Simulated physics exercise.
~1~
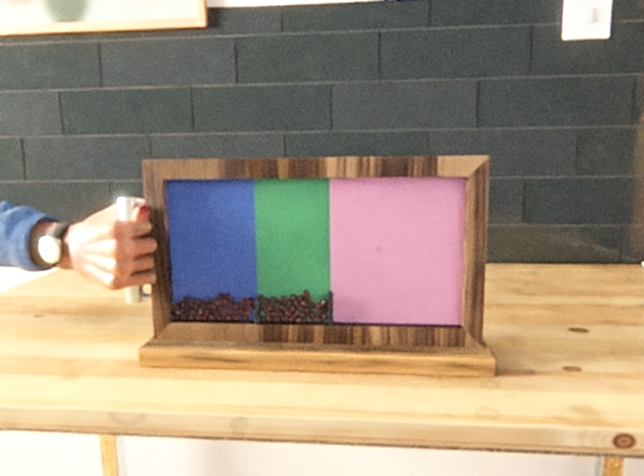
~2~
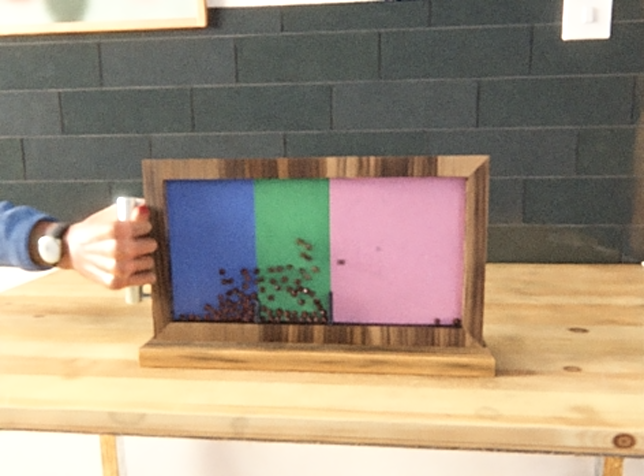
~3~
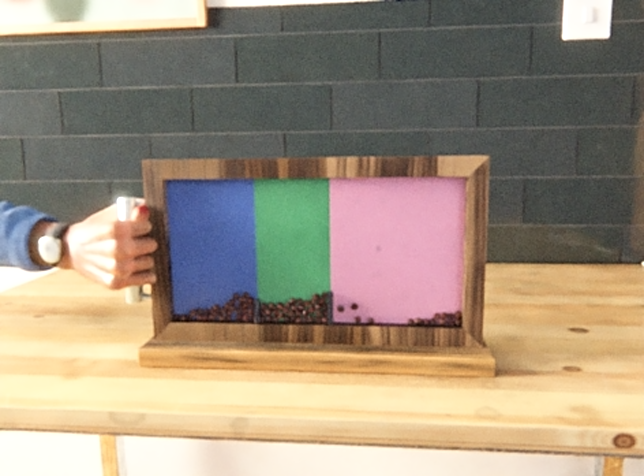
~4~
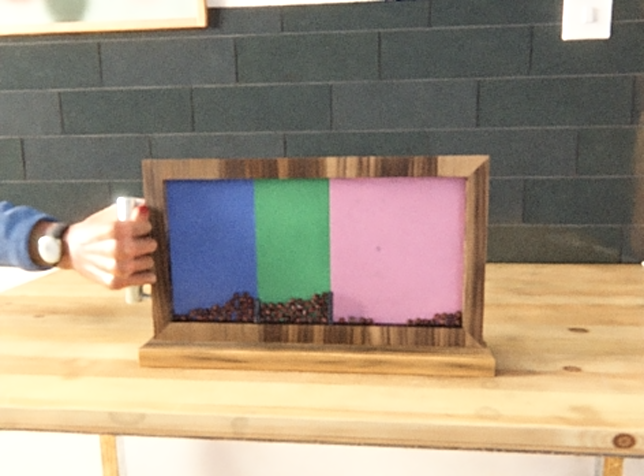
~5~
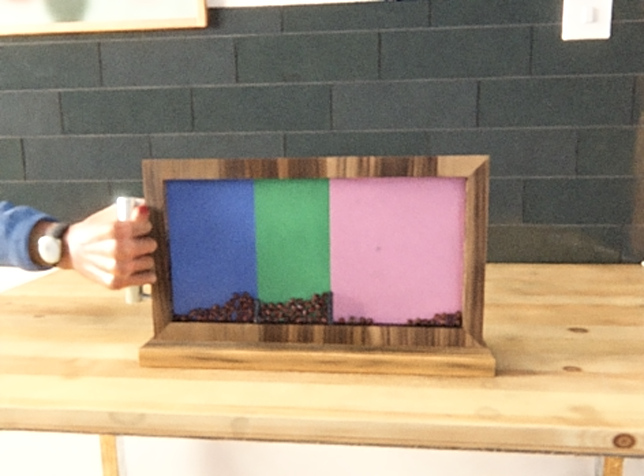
On a wooden table, dark beads scatter inside a framed tray, then settle across three coloured strips.
